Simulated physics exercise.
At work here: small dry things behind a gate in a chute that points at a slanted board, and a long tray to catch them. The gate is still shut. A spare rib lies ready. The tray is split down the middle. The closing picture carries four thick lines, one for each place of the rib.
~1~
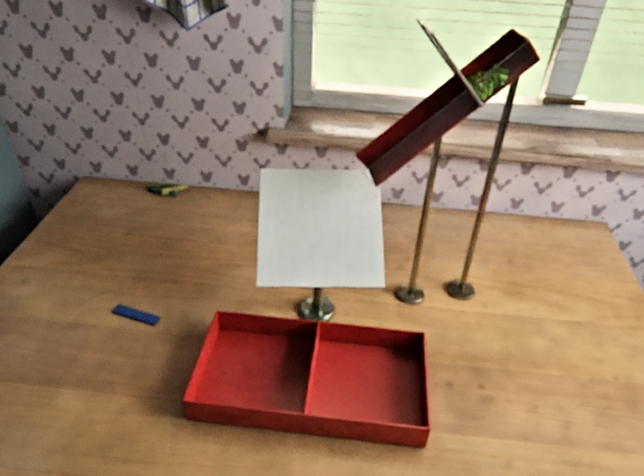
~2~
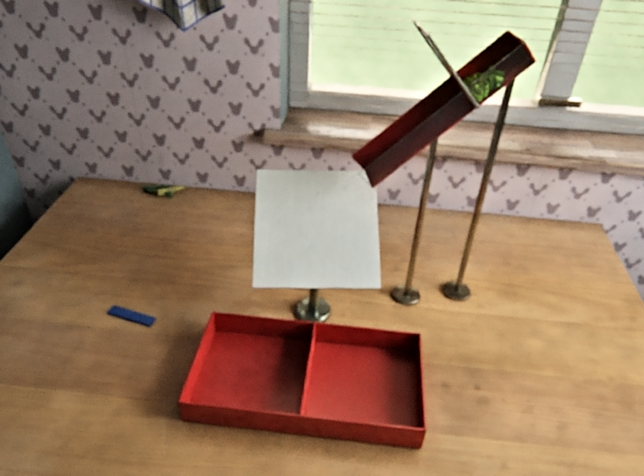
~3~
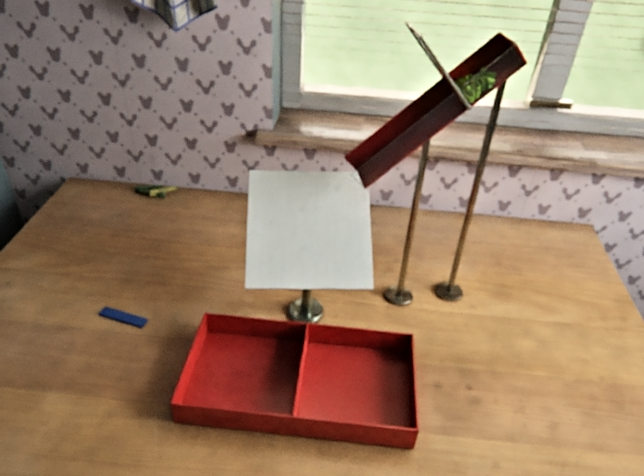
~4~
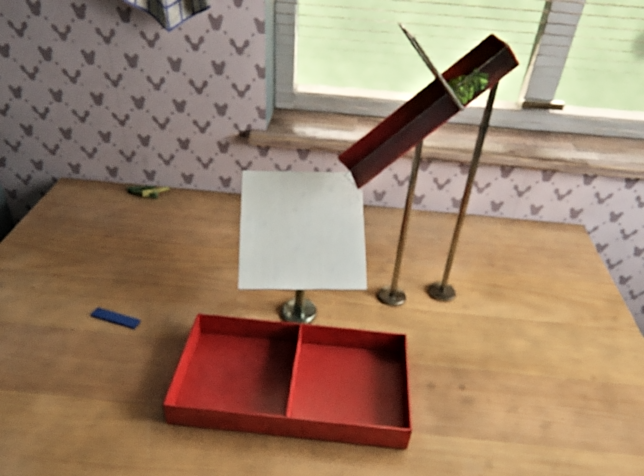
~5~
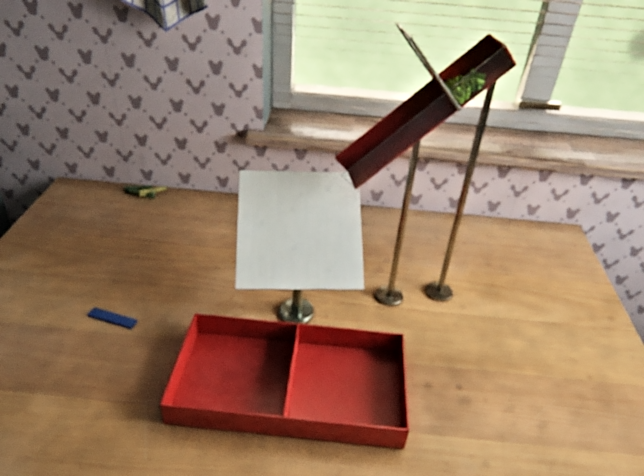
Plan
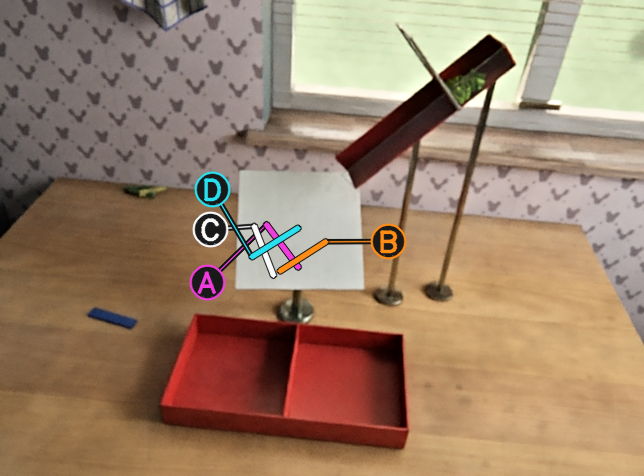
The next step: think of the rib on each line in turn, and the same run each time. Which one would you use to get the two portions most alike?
C works best here.
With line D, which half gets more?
The left half.
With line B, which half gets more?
The left half.
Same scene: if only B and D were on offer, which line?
D.
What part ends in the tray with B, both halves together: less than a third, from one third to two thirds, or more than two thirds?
It is more than two thirds.
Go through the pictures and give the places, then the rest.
Load behind the gate at (486, 84), dried peas; lip of the chute at (372, 178), sloping fairly steeply, in the first frame.
Middle of the board at (317, 227), tilted fairly steeply; middle of its low edge at (317, 288); of its high edge at (316, 170), in the second frame.
Front corners of the tray at (171, 403) and (418, 430); front end of its middle wall at (293, 416); gate still shut at (447, 78), in the third frame.
Middle of the load at (467, 88); lip at (354, 180), in the fourth frame.
Middle of the load at (464, 88); lip at (351, 180), in the fifth frame.
On the marked copy, line A from (266, 224) to (298, 267); line B from (325, 241) to (280, 270); line C from (254, 226) to (273, 275); line D from (297, 228) to (252, 256).
For line A, of what is caught, a small part in the left half, nearly all in the right.
For line B, of what is caught, all in the left half, none in the right.
For line C, of what is caught, about half in the left half, about half in the right.
For line D, of what is caught, most in the left half, about a quarter in the right.
